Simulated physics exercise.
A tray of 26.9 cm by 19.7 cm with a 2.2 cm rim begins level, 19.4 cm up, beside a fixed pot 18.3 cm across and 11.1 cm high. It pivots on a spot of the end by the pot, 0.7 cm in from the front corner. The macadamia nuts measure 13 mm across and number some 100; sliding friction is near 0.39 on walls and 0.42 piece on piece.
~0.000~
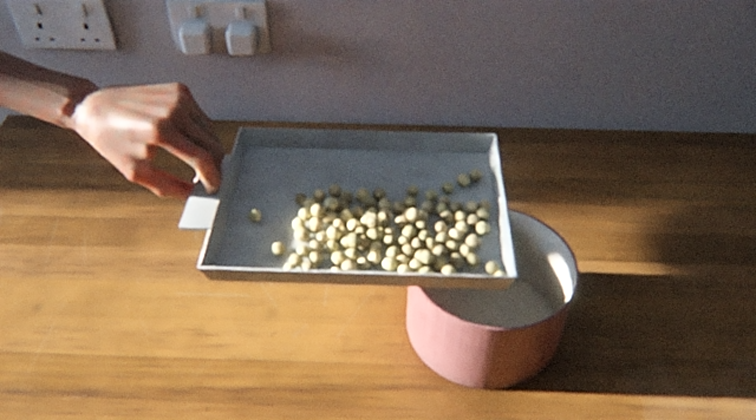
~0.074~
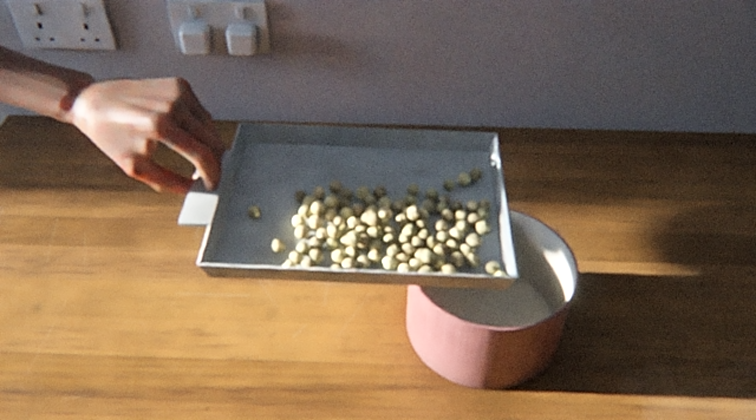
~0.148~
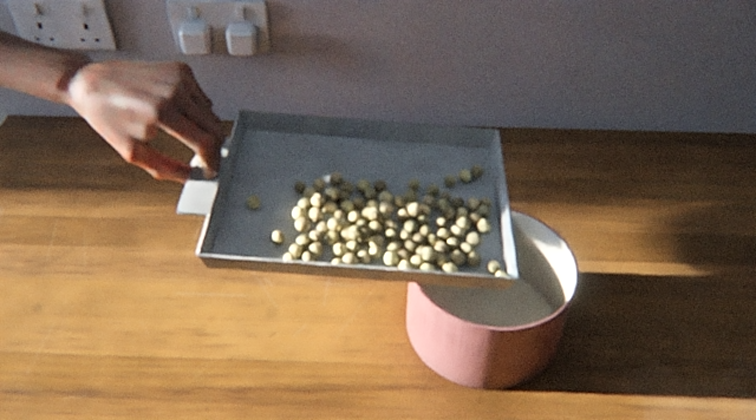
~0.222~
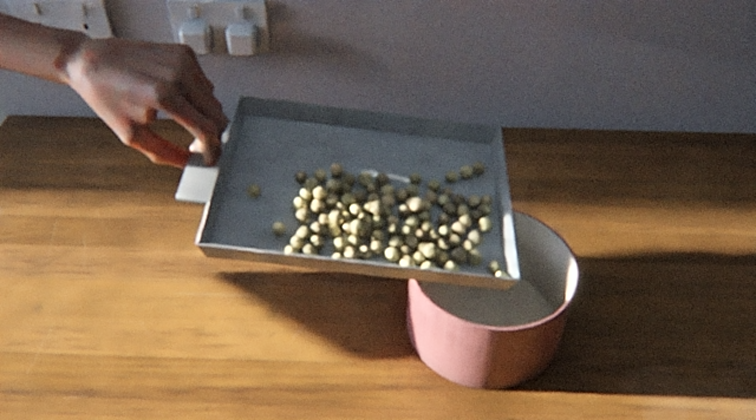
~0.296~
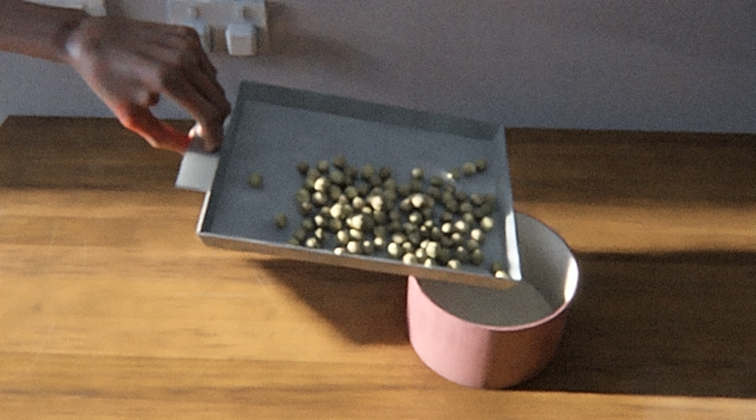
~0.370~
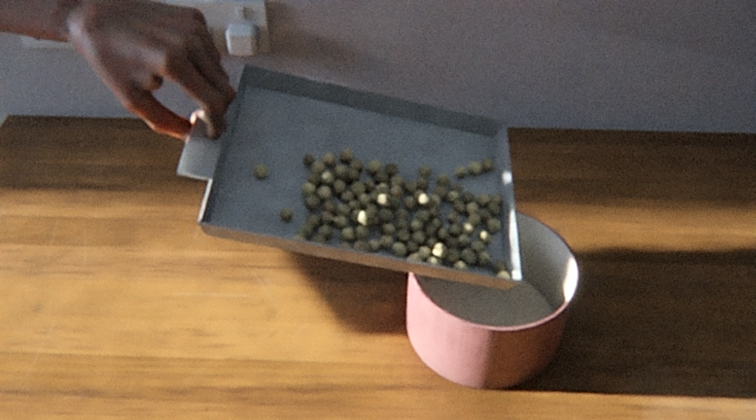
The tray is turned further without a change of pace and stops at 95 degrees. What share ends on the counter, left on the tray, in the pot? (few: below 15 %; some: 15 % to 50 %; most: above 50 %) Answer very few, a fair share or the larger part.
Counter: The larger part, tray: Very few, pot: Very few.
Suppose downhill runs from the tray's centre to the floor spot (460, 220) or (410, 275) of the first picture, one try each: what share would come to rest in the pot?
Some 45 and 0 per cent.
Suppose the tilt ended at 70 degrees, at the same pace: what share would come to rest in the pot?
Then about 5 per cent.
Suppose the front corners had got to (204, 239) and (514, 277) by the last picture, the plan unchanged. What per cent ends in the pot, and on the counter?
Pot 0, counter 100.
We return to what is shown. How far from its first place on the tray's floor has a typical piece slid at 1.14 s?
Some 3 cm.
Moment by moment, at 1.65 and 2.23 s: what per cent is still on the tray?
In turn: 100, 0.
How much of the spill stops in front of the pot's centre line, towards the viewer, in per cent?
Roughly 100 per cent.
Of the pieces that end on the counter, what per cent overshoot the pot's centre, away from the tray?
About 90 per cent.
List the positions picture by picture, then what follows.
In the first picture, tray tilt 0 degrees, front corners at (206, 263) and (510, 272); middle of the pieces at (390, 233); pot at (493, 262).
In the second picture, tray tilt 1 degrees, front corners at (206, 259) and (510, 272); middle of the pieces at (390, 231).
In the third picture, tray tilt 4 degrees, front corners at (205, 250) and (512, 273), lowest corner right front; middle of the pieces at (391, 226).
In the fourth picture, tray tilt 8 degrees, front corners at (205, 239) and (513, 273), lowest corner right front; middle of the pieces at (392, 221).
In the fifth picture, tray tilt 11 degrees, front corners at (206, 229) and (514, 274), lowest corner right front; middle of the pieces at (395, 217).
In the sixth picture, tray tilt 15 degrees, front corners at (207, 218) and (516, 275), lowest corner right front; middle of the pieces at (402, 215); pot at (493, 262). Its pace works out near 50 degrees a second.
After 1.14 s, tilt 52 degrees; the tray holds 100 %, the pot 0 %.
After 1.65 s, tilt 77 degrees; the tray holds 100 %, the pot 0 %.
After 2.23 s, tilt 95 degrees; the tray holds 0 %, the pot 0 %.
At rest (3.1 s), counter 100 %, tray 0 %, pot 0 %.
